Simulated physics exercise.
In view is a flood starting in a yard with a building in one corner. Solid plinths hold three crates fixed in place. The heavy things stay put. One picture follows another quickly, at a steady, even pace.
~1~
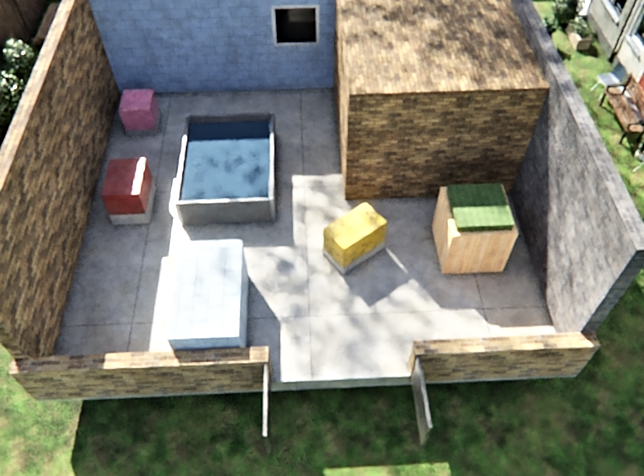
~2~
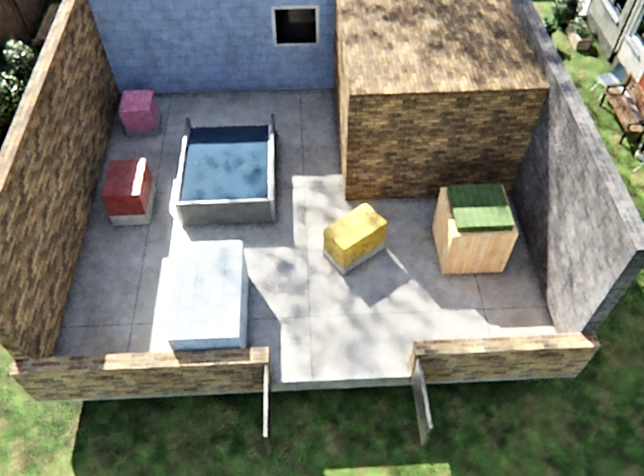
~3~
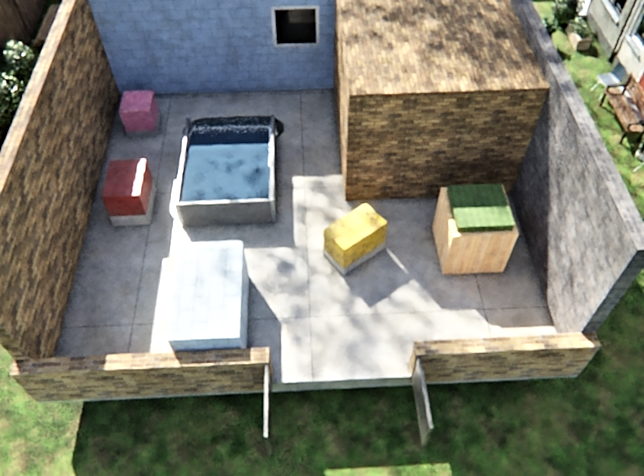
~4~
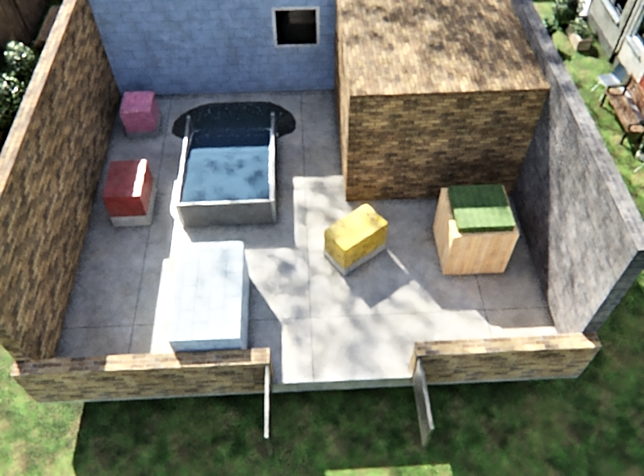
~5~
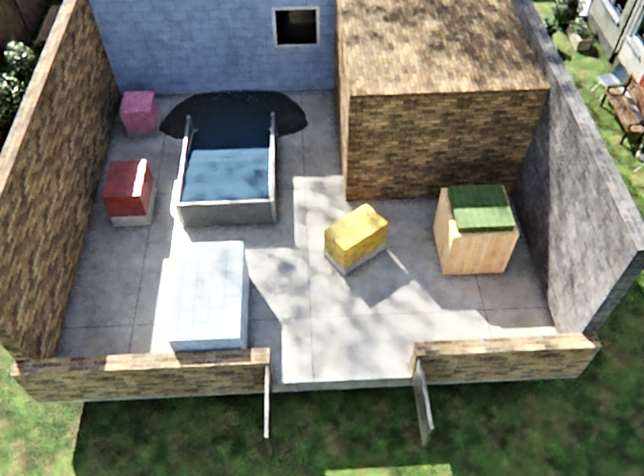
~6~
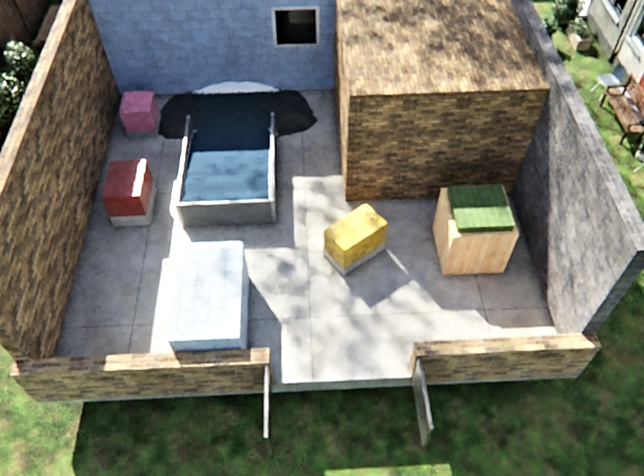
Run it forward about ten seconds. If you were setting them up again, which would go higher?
The pink crate is caught by the water; the yellow crate is safe from the water; the red crate is safe from the water.
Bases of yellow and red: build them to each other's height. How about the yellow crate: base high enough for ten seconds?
Yellow crate: Untouched.
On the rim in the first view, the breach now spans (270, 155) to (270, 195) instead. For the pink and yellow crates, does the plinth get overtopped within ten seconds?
As I see it, the pink one is not reached, and the yellow one gets reached.
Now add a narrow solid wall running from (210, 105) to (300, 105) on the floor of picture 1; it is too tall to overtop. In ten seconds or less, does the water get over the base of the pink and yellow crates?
In short: The pink crate takes water; the yellow crate is safe.
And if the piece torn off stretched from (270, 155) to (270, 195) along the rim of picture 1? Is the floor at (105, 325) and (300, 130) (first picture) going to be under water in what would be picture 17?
In the order asked: Left untouched and swamped.
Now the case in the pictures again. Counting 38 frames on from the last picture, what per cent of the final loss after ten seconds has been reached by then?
My figure: 15 percent.
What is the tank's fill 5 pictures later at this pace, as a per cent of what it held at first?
My reading is roughly 60 in a hundred.
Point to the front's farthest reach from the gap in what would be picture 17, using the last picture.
Look around (121, 97).
A moment on, water covers 15 % of the floor; the pink crate water round its plinth, the yellow crate not reached, the red crate not reached.
Next, water covers 20 % of the floor; the pink crate water round its plinth, the yellow crate not reached, the red crate not reached.
Then, water covers 35 % of the floor; the pink crate water round its plinth, the yellow crate water round its plinth, the red crate water round its plinth.
Later, water covers 65 % of the floor; the pink crate water round its plinth, the yellow crate water round its plinth, the red crate water round its plinth.
In the end, water covers 80 % of the floor; the pink crate was topped, the yellow crate stayed above the water, the red crate stayed above the water.
